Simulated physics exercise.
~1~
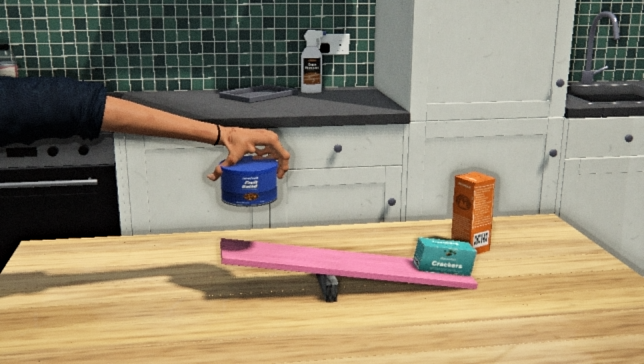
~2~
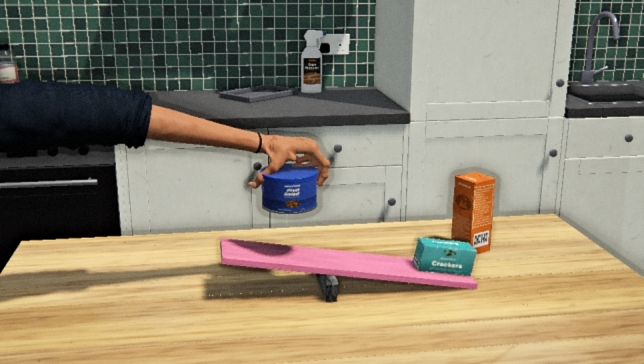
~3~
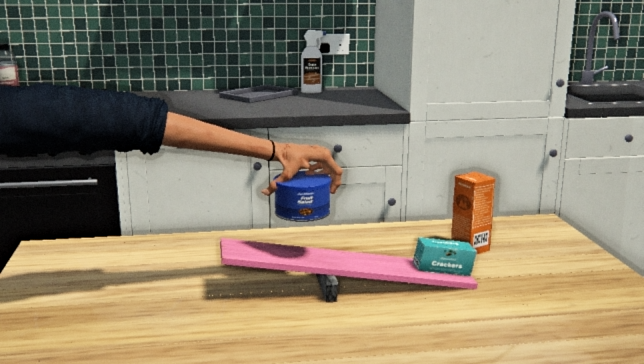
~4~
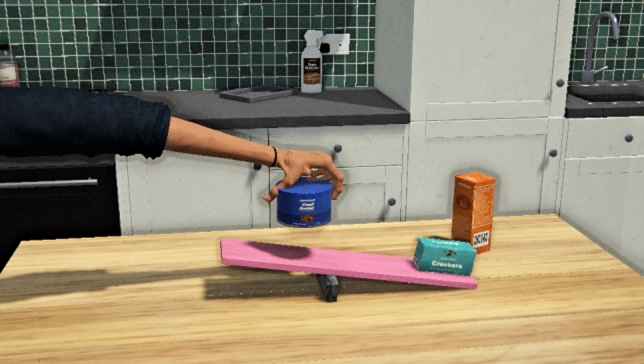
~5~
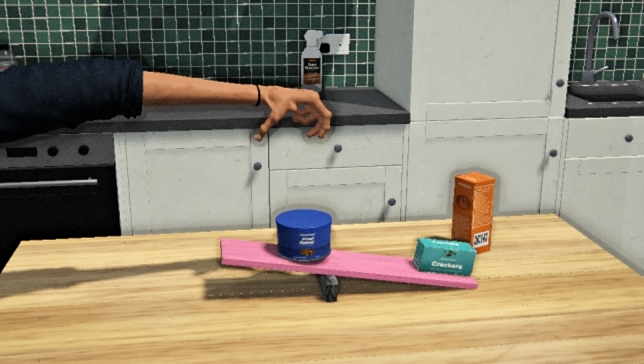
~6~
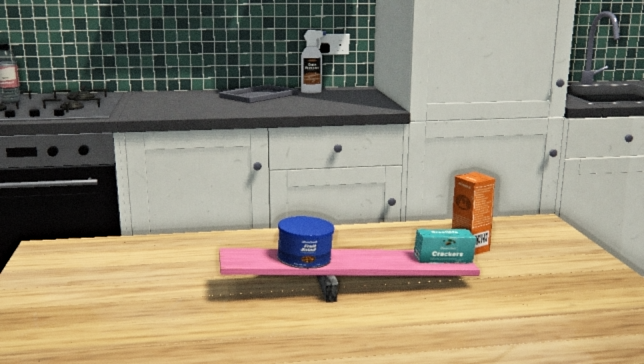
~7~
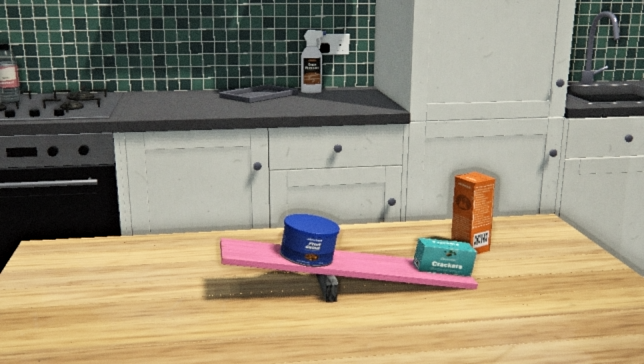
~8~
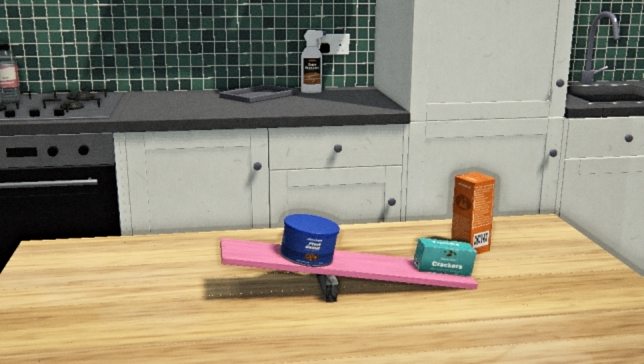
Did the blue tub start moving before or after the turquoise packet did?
The blue tub moved first, carried along by the hand, and the turquoise packet only rose with the plank after the hand had let go of the tub.
